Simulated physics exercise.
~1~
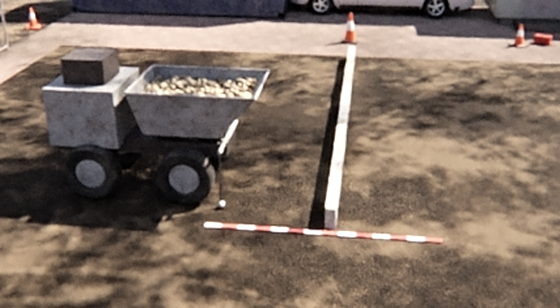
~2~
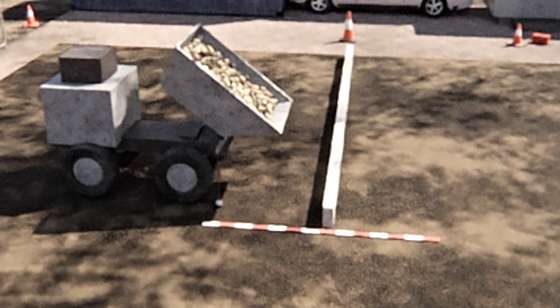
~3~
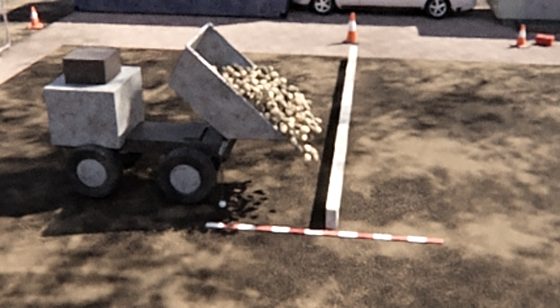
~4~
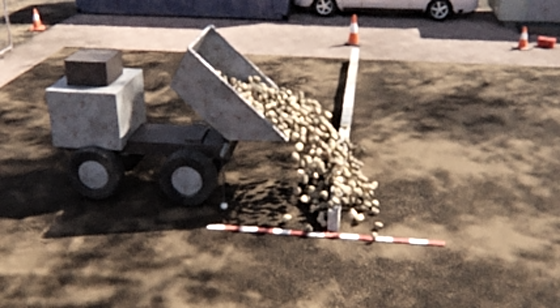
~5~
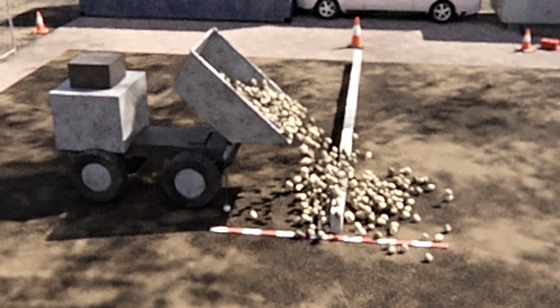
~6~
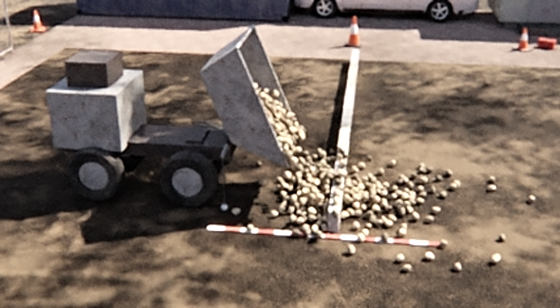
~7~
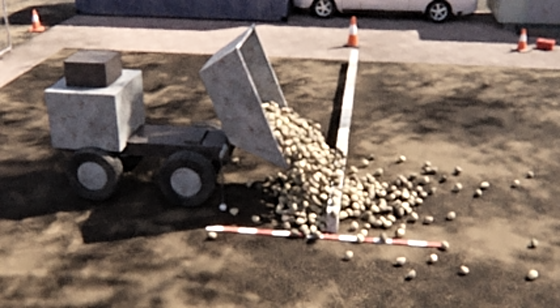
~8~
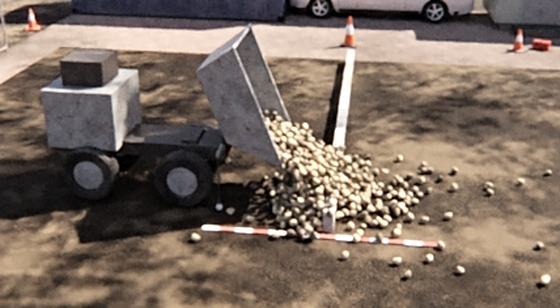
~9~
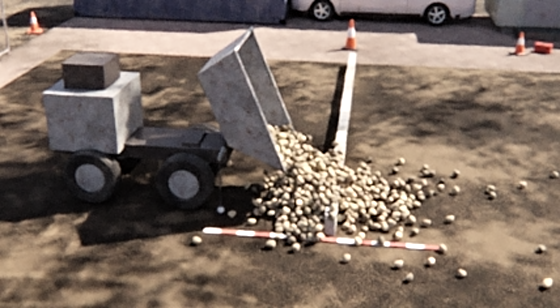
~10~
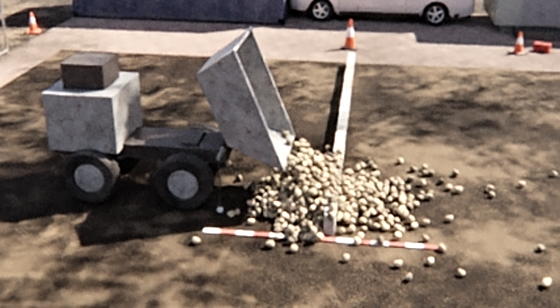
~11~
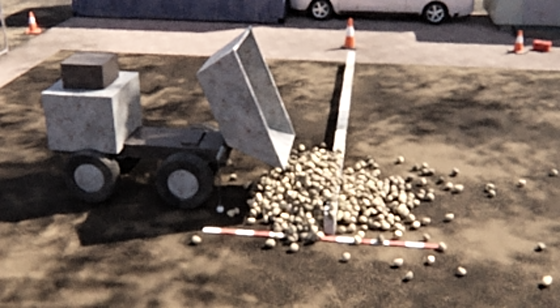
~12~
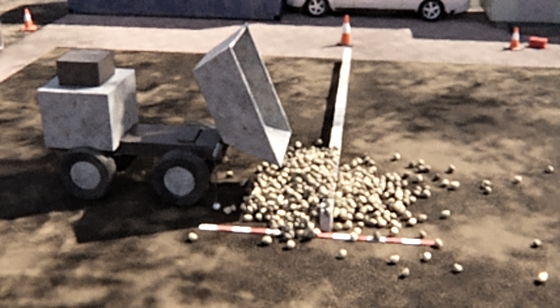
The grey skip of a small dumper, heaped with round, pale stones, starts level on a dirt yard, facing a low kerb with a red and white staff on the ground nearby. It tips forward to the right, and the stones slide to its lip, then pour out in a stream. They land around the kerb, and some spill over it. The skip then tilts more steeply and the remaining stones slump out, building a heap below the lip. At the end the skip stays raised and empty, with most stones piled before the kerb and others scattered beyond it.
